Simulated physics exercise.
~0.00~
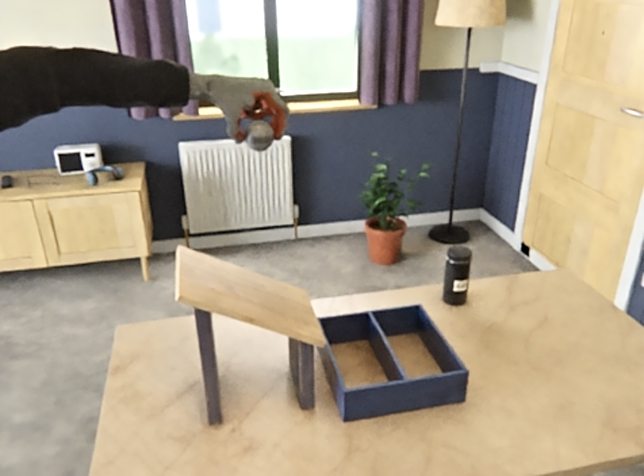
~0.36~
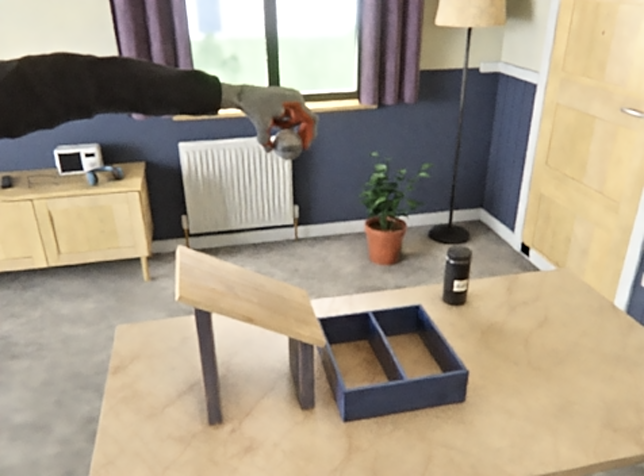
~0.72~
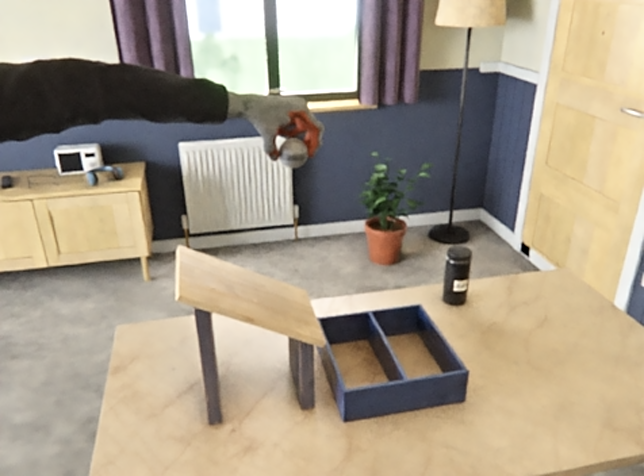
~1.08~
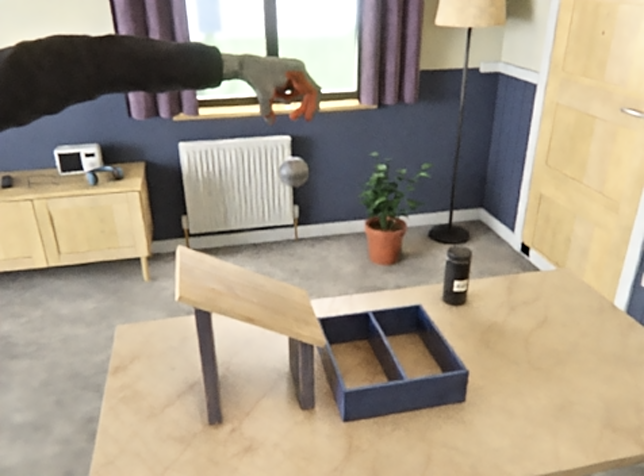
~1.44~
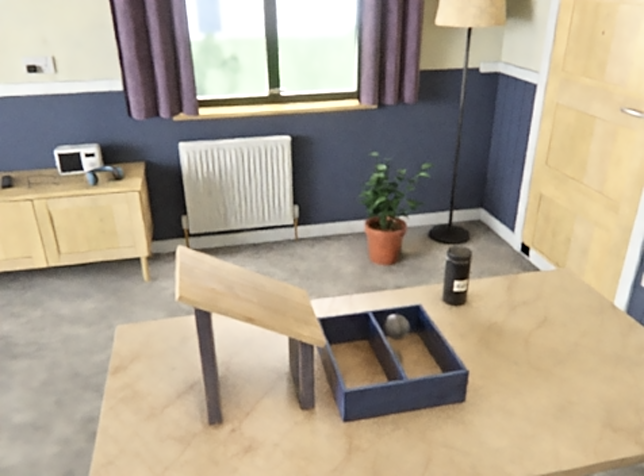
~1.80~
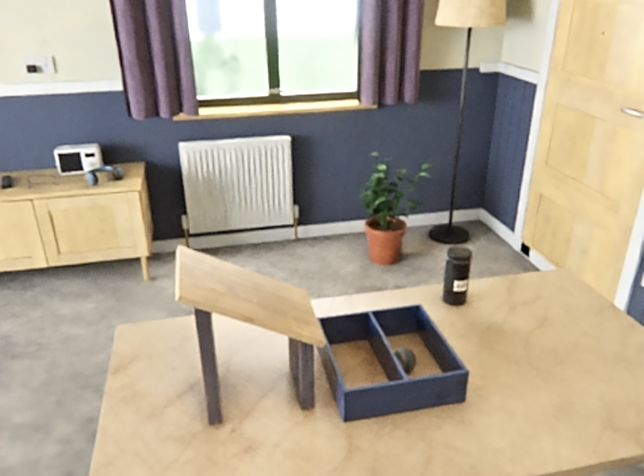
A hand releases a grey ball above a ramp, and it ends in the tray's farther bay.
